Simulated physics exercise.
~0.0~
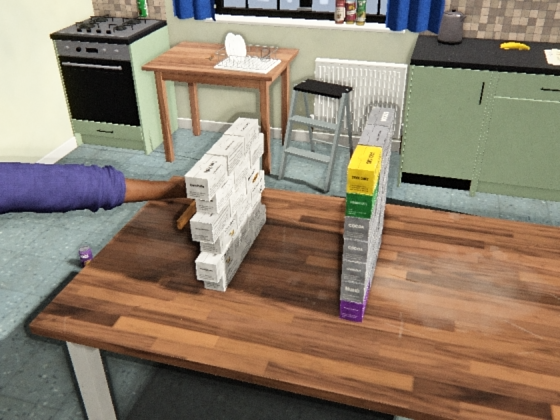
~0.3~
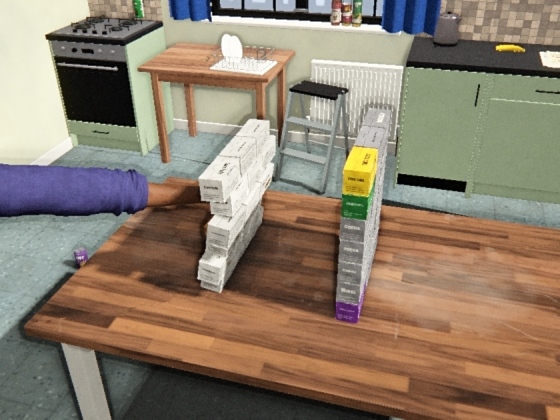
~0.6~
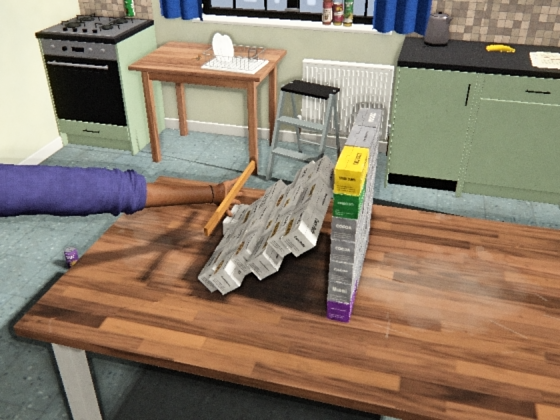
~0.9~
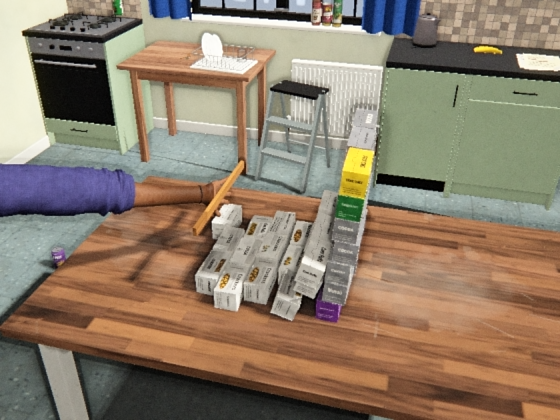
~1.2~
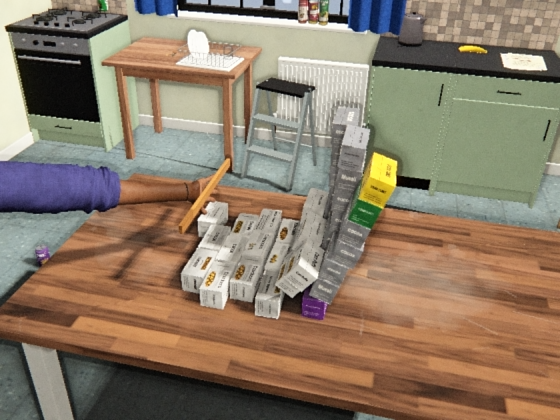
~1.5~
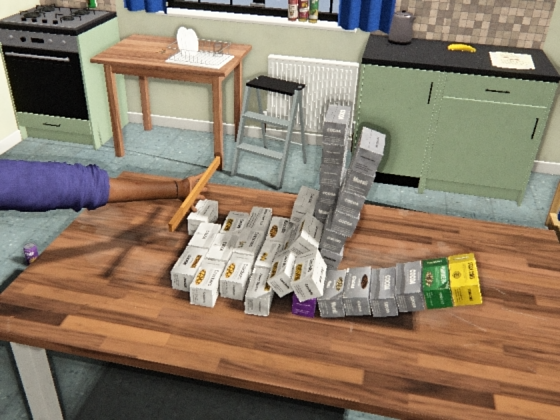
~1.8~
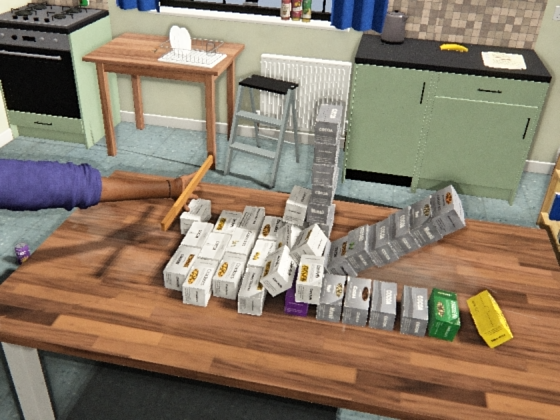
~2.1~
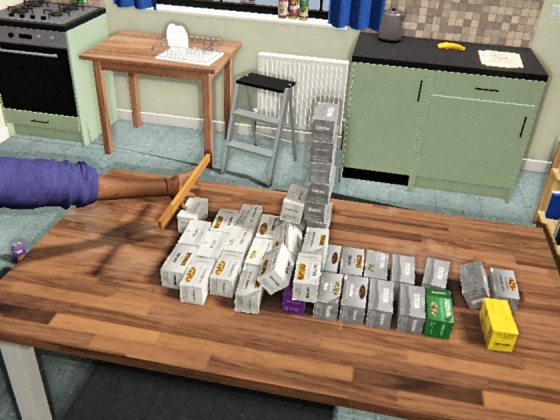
An arm in a purple sleeve pushed a wooden stick into a wall of pale packets, which toppled right into a second, straight-stacked wall and knocked much of it across the table, leaving the purple packet in place and a grey column standing behind.
